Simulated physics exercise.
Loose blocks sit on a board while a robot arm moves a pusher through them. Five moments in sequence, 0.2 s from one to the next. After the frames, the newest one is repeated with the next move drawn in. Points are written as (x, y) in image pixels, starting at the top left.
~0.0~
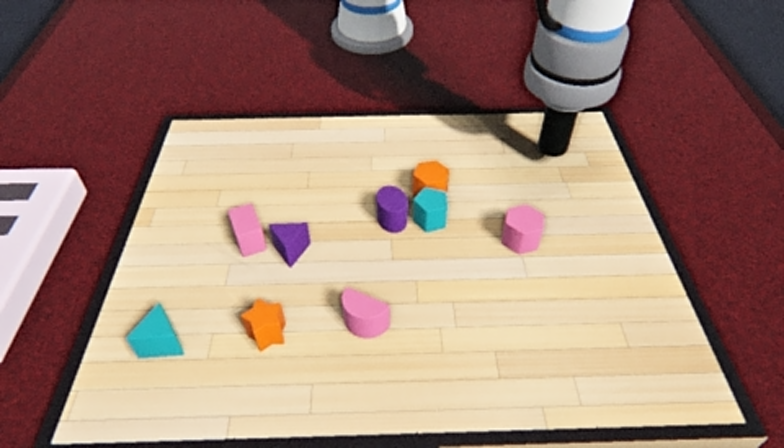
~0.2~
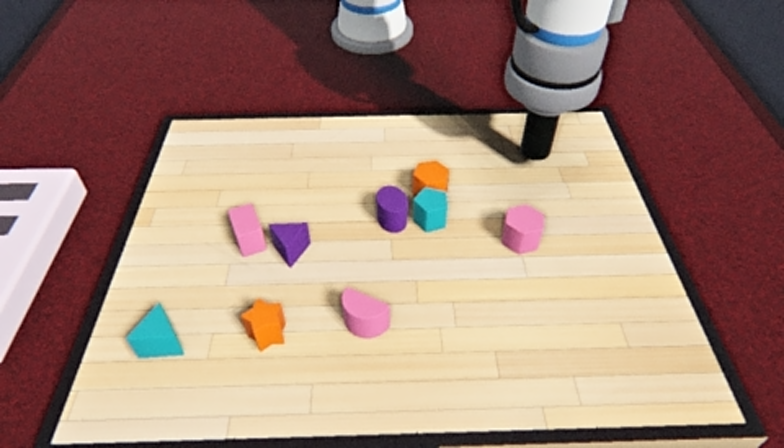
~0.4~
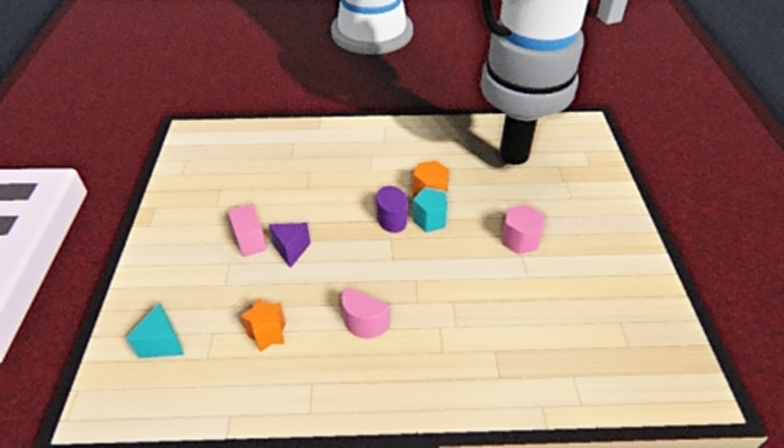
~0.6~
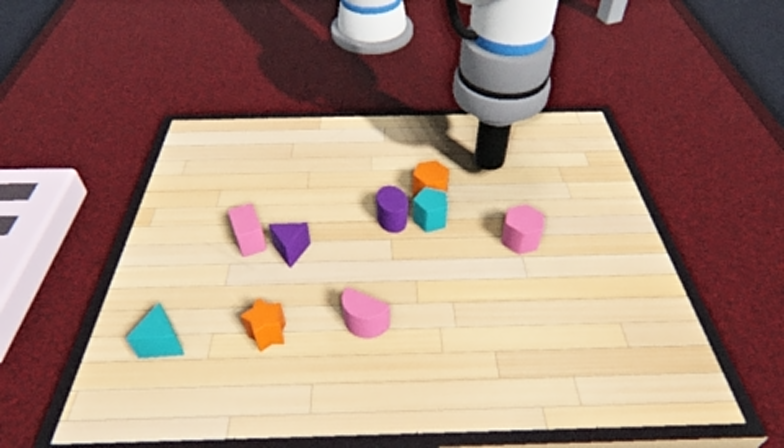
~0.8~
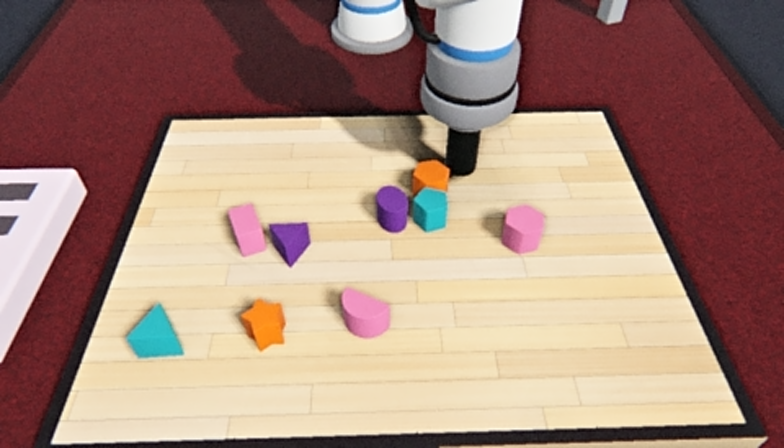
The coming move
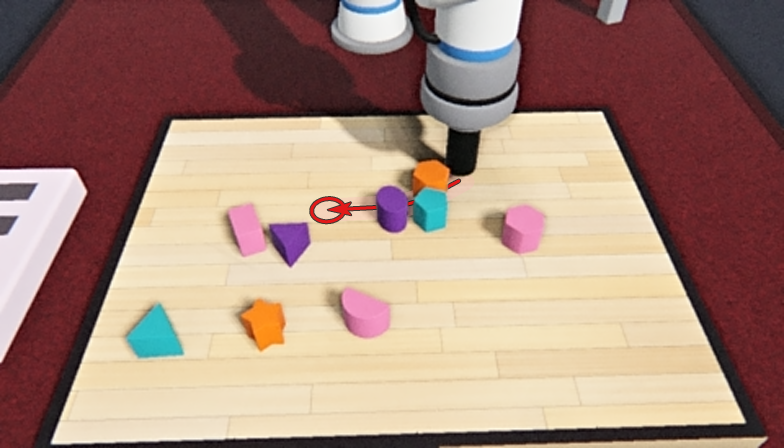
Robot arm sliding a black pusher left along the board's far side to beside an orange hexagon, the colourful blocks staying still.
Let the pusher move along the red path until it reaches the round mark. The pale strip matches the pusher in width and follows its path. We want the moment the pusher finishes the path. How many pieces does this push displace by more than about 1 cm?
The answer is two blocks.
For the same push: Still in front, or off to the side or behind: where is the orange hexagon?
I think the pusher keeps pushing the orange hexagon along right to the end.
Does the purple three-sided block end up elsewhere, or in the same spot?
The purple three-sided block keeps its place.
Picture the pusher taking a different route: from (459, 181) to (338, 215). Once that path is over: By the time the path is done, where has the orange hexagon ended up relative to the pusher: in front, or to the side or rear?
Ahead.
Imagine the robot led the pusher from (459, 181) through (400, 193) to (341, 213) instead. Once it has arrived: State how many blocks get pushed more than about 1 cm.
Total moved: Two.
The drawn path runs from (459, 181) through (422, 200) and (376, 207) to (328, 210).
What follows on the original path. One third of the way, pusher (423, 186); purple elliptical block (379, 204), turned 45° anticlockwise; orange hexagon (390, 183), turned 40° clockwise.
Two thirds of the way, pusher (376, 194); purple elliptical block (368, 211), turned 80° anticlockwise; orange hexagon (342, 189), turned 35° clockwise; turquoise pentagon (428, 202), turned 30° anticlockwise.
At the end, pusher (326, 197); purple three-sided block not moved; purple elliptical block (368, 211), turned 80° anticlockwise; orange hexagon (291, 193), turned 30° clockwise; turquoise pentagon (428, 202), turned 30° anticlockwise.
